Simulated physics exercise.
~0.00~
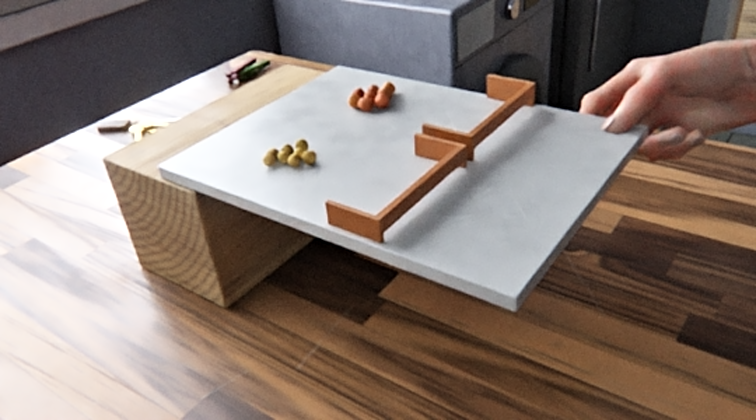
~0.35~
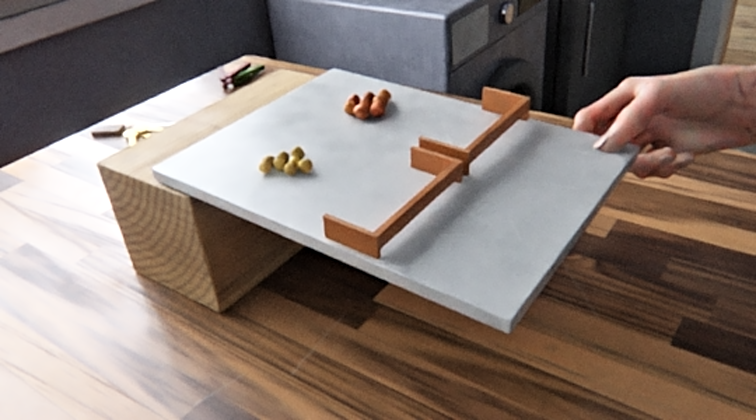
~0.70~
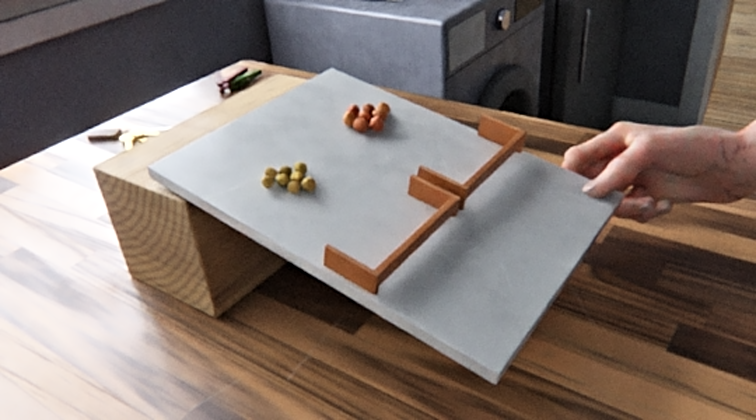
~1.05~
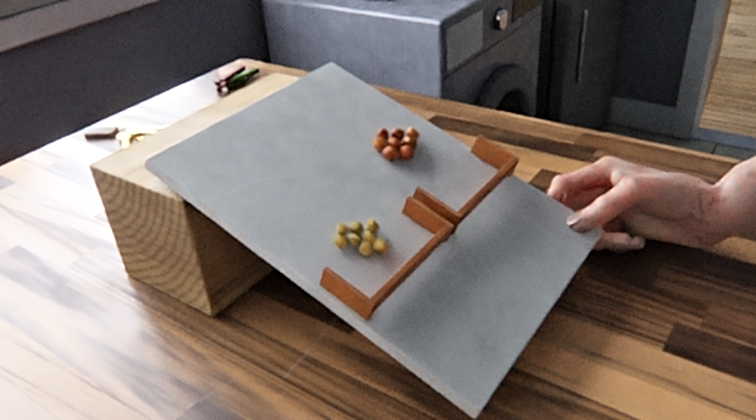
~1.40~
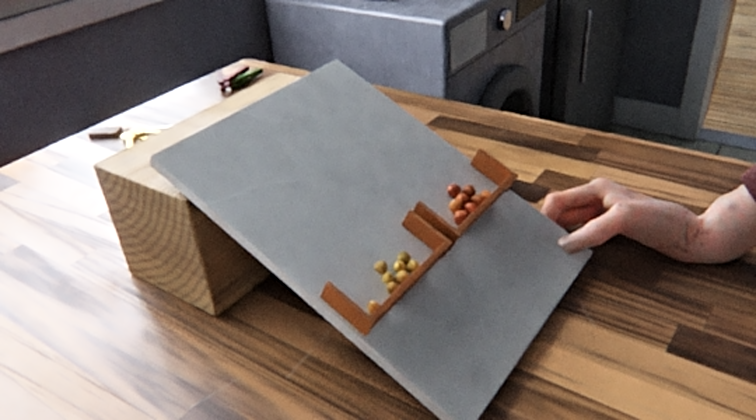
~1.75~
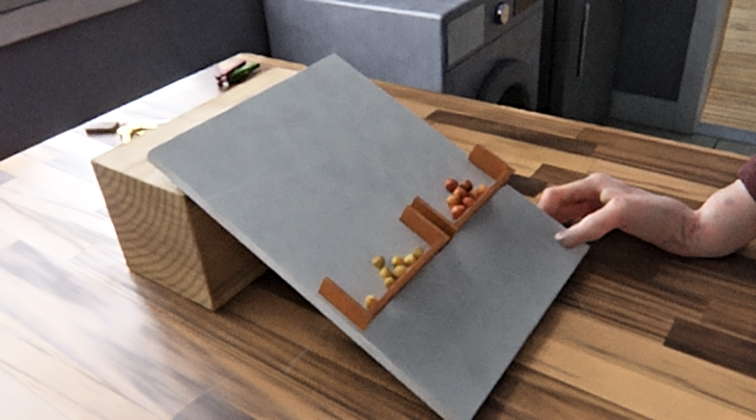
On a striped wooden counter, seen from slightly above with a grey appliance behind, a pale grey board rests at its left end on a wooden block while a hand holds its right end. On the board sit a cluster of small yellow-green balls nearer the viewer and a cluster of orange-red ones farther back, with two raised orange barriers to their right. The hand lowers its end, and the board tilts steadily. Both clusters slide down toward the barriers. As the board settles in a steep slope, each cluster lies gathered against its own barrier, the hand still beside the edge.
